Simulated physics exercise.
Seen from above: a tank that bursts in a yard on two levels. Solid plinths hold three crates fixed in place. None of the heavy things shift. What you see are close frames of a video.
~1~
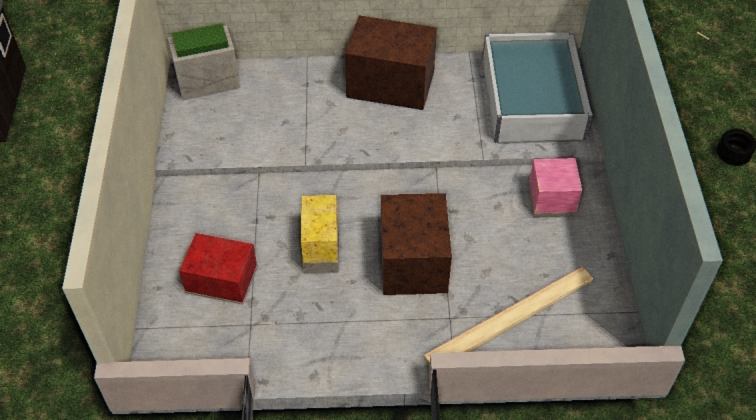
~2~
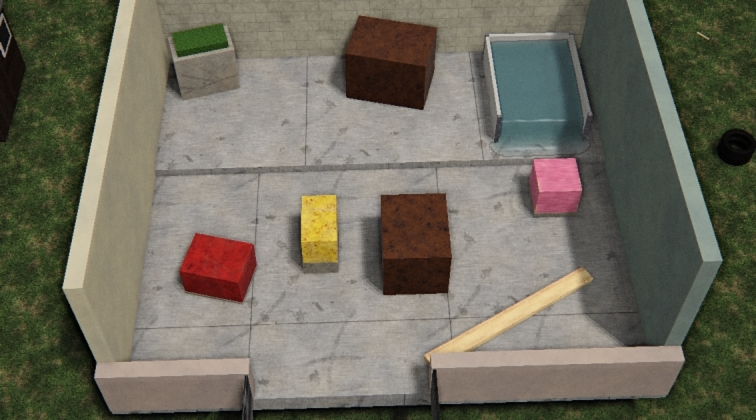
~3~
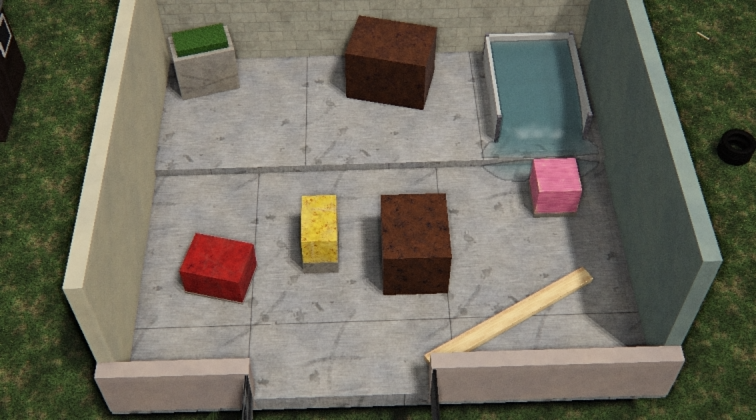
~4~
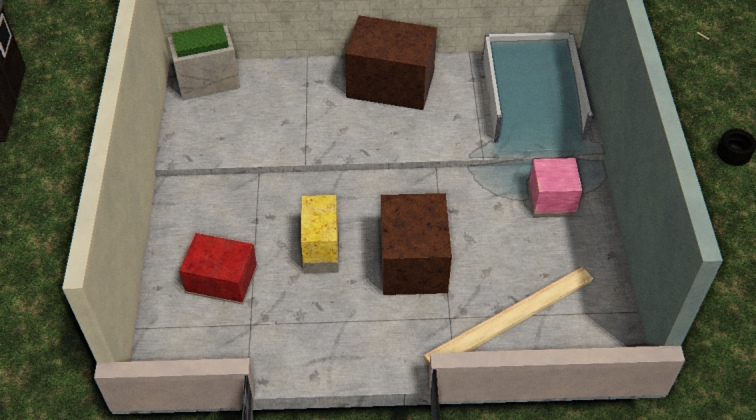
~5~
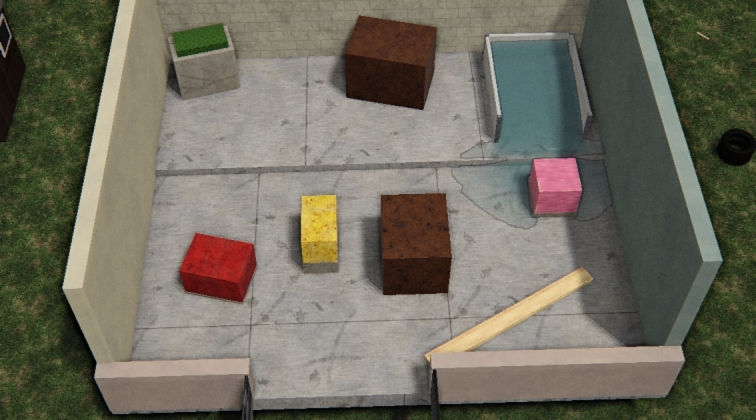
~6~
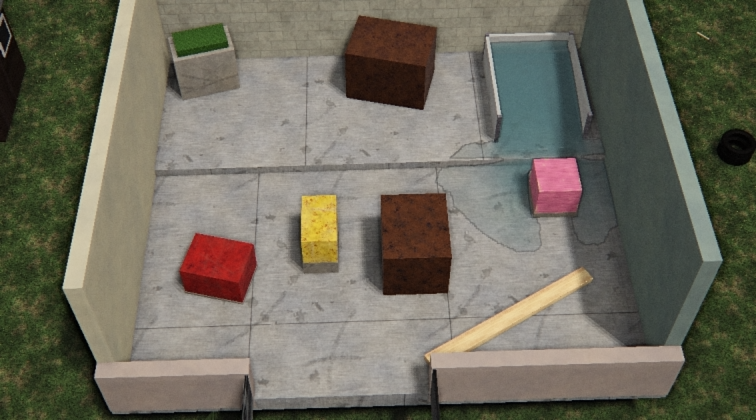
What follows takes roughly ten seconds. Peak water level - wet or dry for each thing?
Result: The yellow crate is protected; the pink crate is exposed; the red crate is exposed.
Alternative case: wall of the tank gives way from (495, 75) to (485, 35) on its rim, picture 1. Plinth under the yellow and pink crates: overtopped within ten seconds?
My take: The yellow crate stays clear, while the pink crate stays clear.
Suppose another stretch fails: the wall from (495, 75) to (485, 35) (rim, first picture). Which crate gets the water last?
Last: The one in red.
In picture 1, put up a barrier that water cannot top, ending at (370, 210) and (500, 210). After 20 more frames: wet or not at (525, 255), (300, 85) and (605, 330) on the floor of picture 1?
As listed: Covered, free of water, awash.
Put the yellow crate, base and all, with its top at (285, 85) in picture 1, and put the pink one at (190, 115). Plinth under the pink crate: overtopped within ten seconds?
In short: The pink crate remains dry.
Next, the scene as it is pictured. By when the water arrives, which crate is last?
My answer is the one in red.
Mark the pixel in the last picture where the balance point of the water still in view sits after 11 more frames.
Around pixel (532, 181) of the last picture.
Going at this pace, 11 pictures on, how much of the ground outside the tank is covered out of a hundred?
I reckon 30 per cent or so.
A moment on, water covers 15 % of the floor; the yellow crate not reached, the pink crate water round its plinth, the red crate not reached.
Next, water covers 30 % of the floor; the yellow crate water round its plinth, the pink crate water round its plinth, the red crate not reached.
Then, water covers 50 % of the floor; the yellow crate water round its plinth, the pink crate water round its plinth, the red crate not reached.
Later, water covers 60 % of the floor; the yellow crate water round its plinth, the pink crate water round its plinth, the red crate water round its plinth.
In the end, water covers 65 % of the floor; the yellow crate stayed above the water, the pink crate was topped, the red crate was topped.
